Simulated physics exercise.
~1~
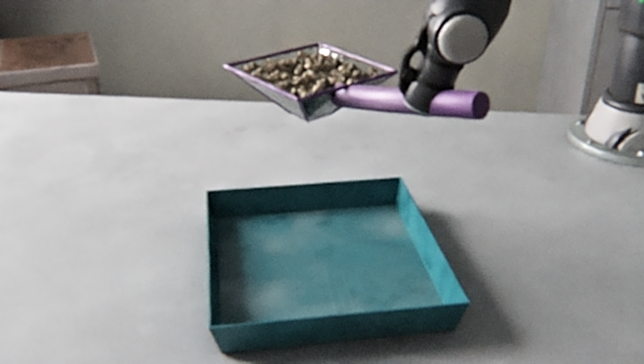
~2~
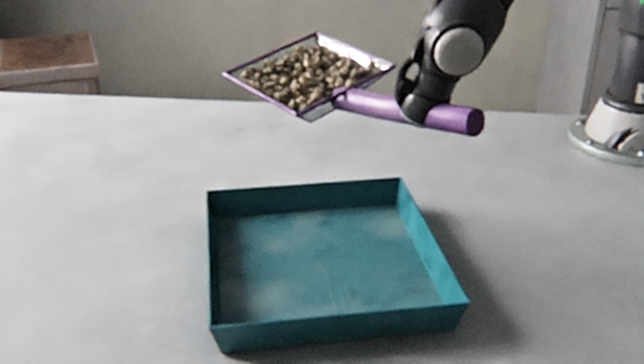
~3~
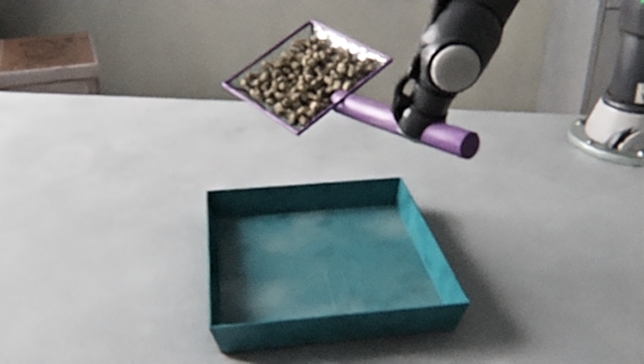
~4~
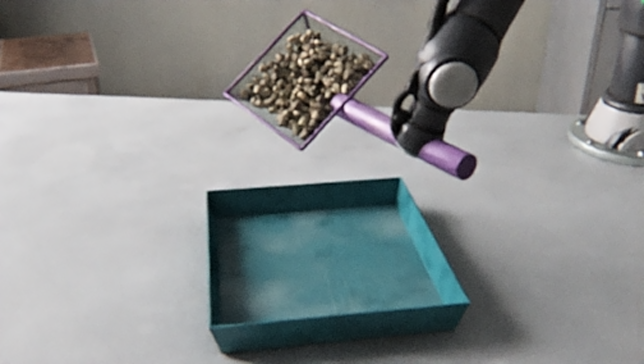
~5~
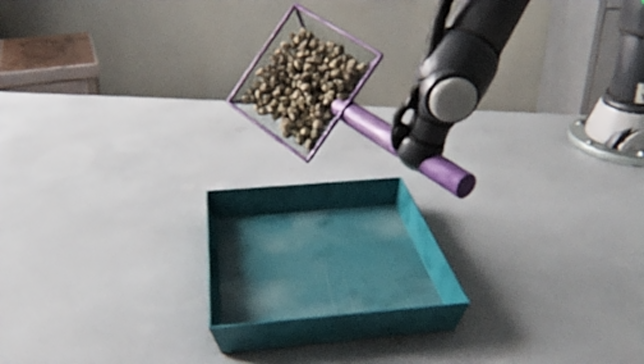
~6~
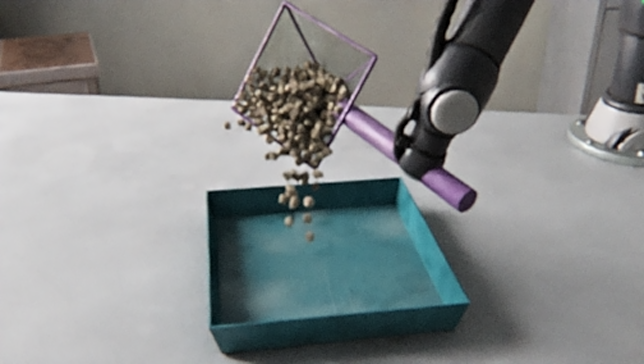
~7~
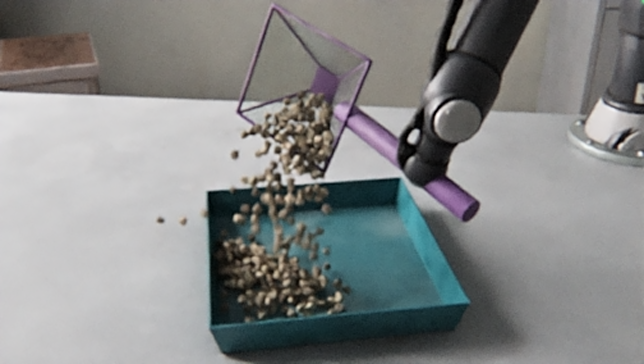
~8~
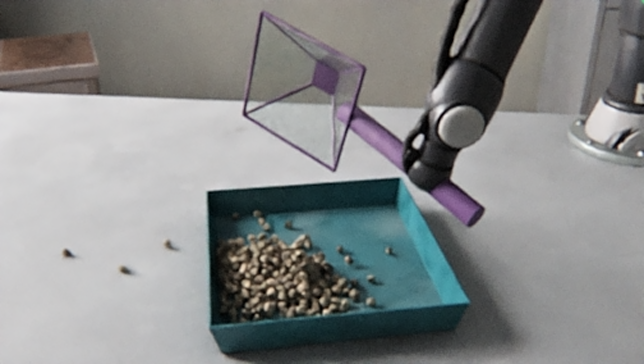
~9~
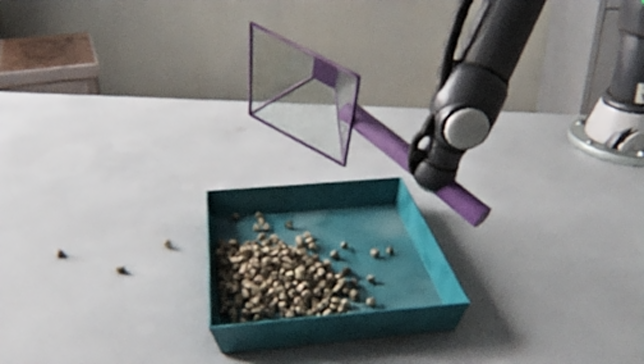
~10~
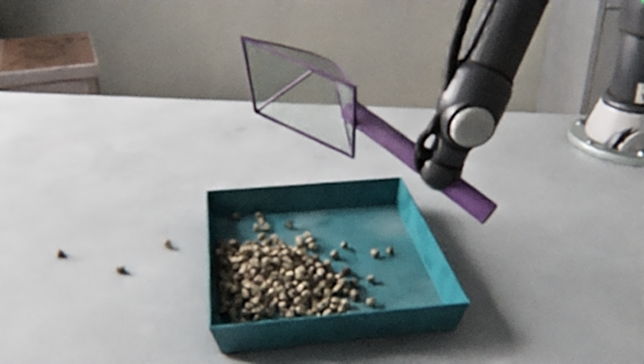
A robotic arm tips a purple-handled scoop, pouring pebbles into a teal tray, spilling three outside.
